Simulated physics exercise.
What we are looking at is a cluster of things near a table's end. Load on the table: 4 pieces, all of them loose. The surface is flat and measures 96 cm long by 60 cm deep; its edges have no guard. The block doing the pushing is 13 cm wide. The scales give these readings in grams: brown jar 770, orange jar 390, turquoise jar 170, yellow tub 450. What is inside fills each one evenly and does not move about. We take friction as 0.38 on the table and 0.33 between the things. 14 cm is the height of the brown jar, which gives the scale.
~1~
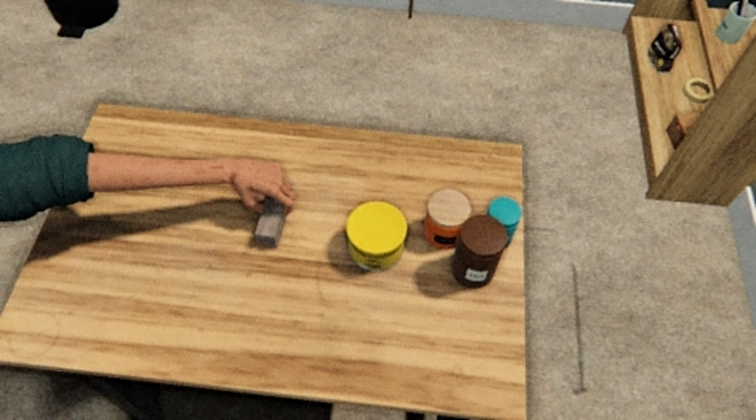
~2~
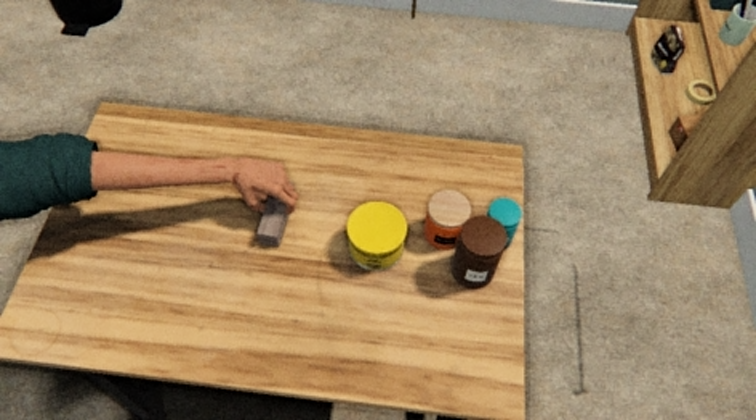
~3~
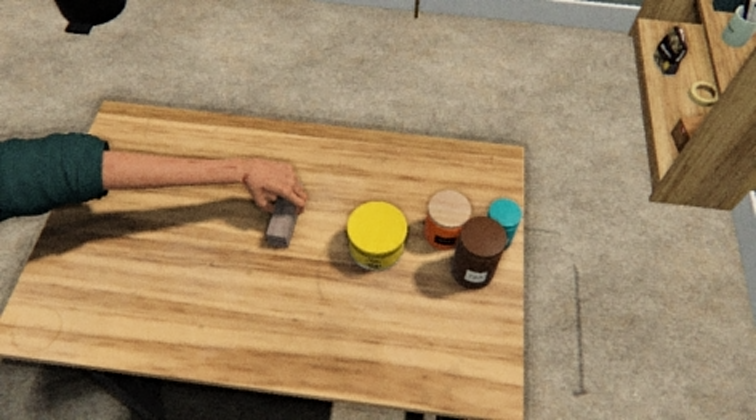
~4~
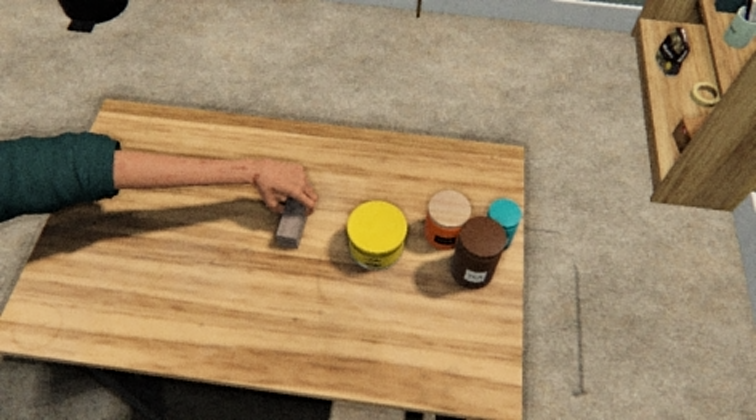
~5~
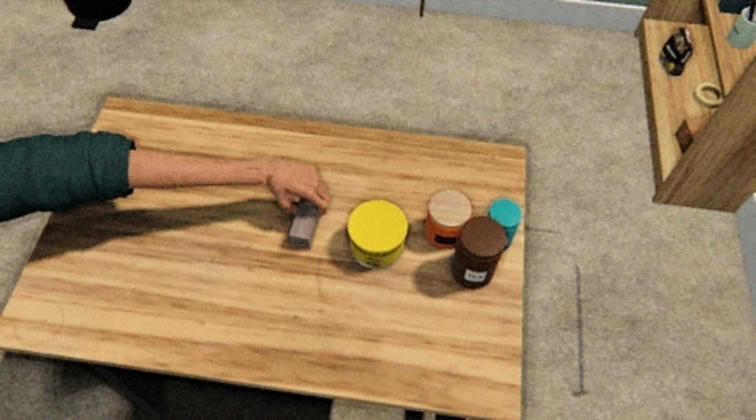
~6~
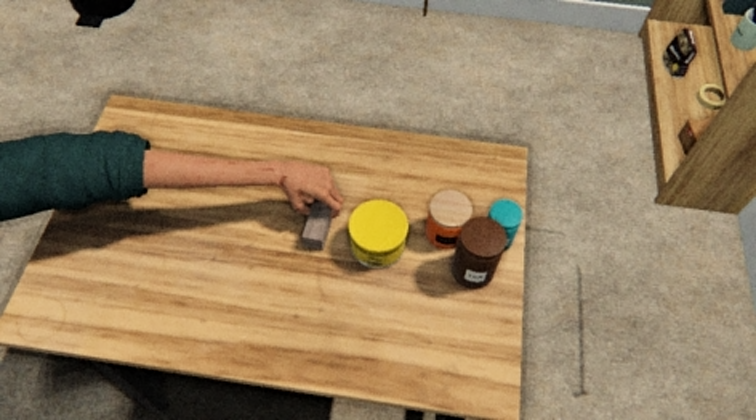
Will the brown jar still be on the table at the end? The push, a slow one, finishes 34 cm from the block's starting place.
Gone.
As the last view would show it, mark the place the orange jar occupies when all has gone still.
Its centre ends close to (481, 215) in the last view.
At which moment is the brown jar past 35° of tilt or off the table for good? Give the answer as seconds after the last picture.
Answer: Near 1.0 s.
Then, 0.60 s on from there, 23 cm of push; yellow tub moved 10 cm; orange jar moved 3 cm.
Then, 1.00 s on from there, 33 cm of push; brown jar moved 10 cm near (530, 269); yellow tub moved 19 cm; orange jar moved 6 cm.
Then, 1.40 s on from there, 34 cm of push; brown jar now off the table; yellow tub moved 21 cm; orange jar moved 7 cm.
Then, 1.60 s on from there, 34 cm of push; yellow tub moved 21 cm; orange jar moved 7 cm; turquoise jar moved 3 cm.
In the end, off the table, brown jar; not toppled but over 4 cm from the start, orange jar and yellow tub; turquoise jar under 4 cm from the start.
